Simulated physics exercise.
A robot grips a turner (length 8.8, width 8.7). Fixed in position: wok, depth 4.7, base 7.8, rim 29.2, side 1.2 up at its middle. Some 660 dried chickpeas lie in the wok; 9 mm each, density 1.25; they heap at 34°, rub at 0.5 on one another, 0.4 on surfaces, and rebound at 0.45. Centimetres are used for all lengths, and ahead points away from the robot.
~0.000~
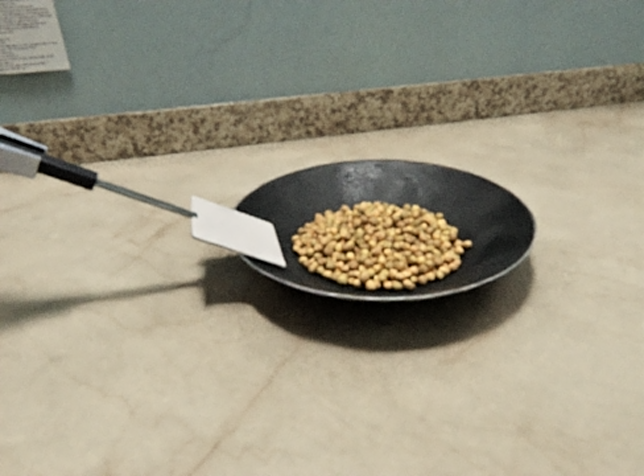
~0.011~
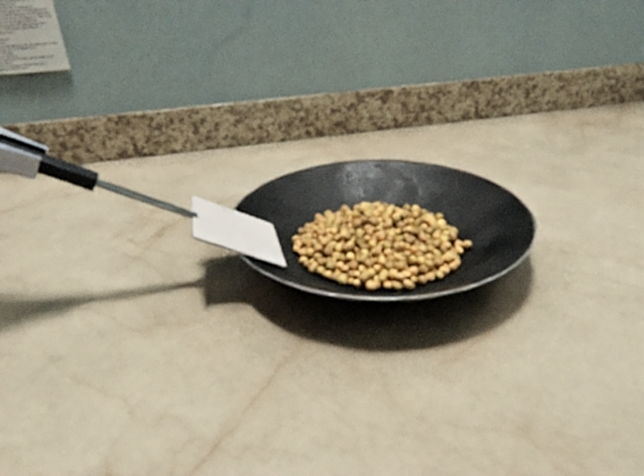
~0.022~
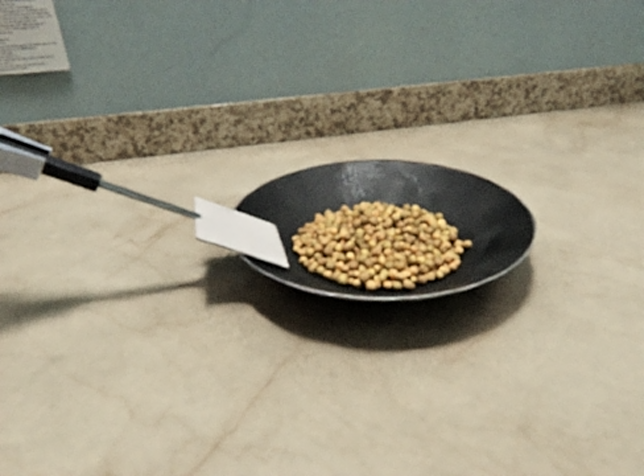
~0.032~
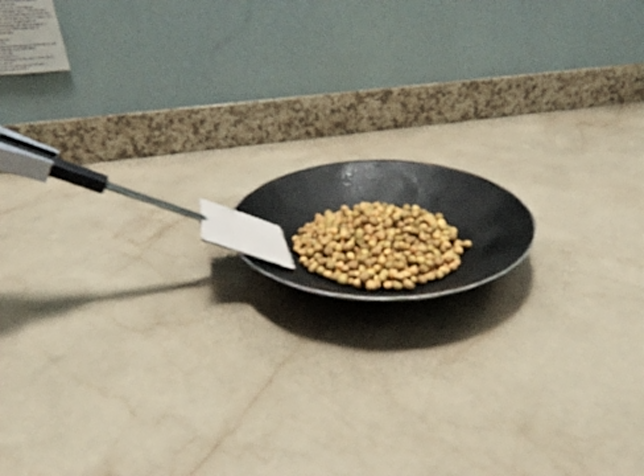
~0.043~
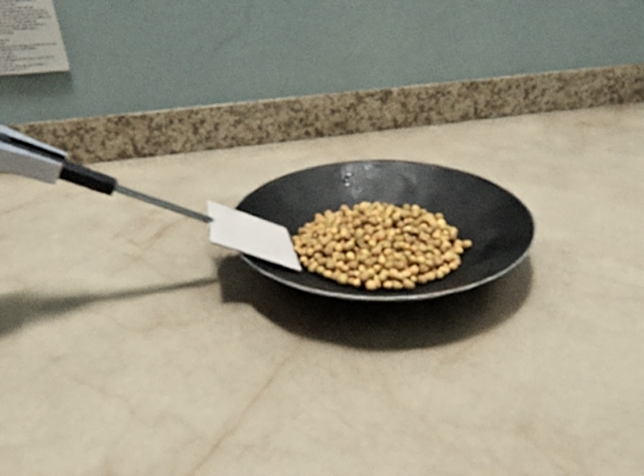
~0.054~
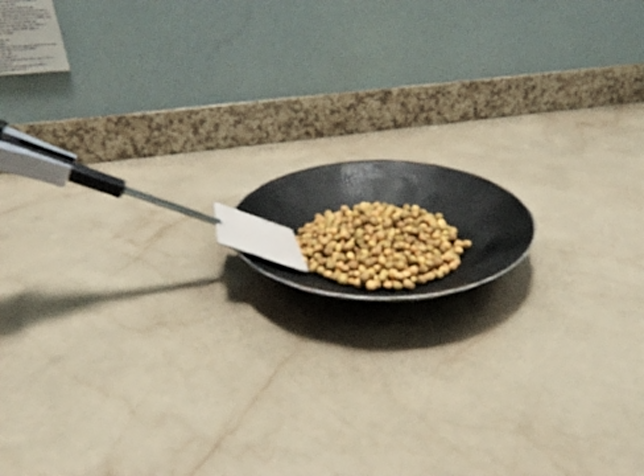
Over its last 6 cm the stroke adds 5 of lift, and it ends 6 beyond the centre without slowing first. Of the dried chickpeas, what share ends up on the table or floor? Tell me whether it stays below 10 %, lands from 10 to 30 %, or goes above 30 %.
It stays below 10 %.
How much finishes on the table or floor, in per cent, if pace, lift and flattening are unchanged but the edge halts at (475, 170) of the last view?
Some 10 per cent.
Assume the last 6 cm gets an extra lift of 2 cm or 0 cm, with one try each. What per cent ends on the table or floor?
Near 0 and 0 percent respectively.
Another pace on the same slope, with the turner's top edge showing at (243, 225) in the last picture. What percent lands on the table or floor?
Expect about 20 per cent there.
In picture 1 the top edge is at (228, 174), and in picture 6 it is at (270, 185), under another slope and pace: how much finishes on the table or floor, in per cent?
Off the vessel, on the table or floor: Some 15 percent.
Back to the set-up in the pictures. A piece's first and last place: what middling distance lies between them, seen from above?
Level distance of roughly 4 cm.
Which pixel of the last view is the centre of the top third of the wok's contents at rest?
Somewhere near (454, 218) in the last picture.
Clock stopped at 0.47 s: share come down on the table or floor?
Around 0 percent.
By 0.14 s, sloping 30°, highest piece 4 above the table; 662 in the wok.
By 0.23 s, sloping 30°, highest piece 5 above the table; 662 in the wok.
By 0.47 s, sloping 30°, highest piece 6 above the table; 654 in the wok, 6 on the table or floor, 2 on the blade or in flight.
By 1.52 s, sloping 30°, highest piece 5 above the table; 654 in the wok, 8 on the table or floor.
Final count, 654 in the wok, 8 on the table or floor. That is 1 % on the table or floor.
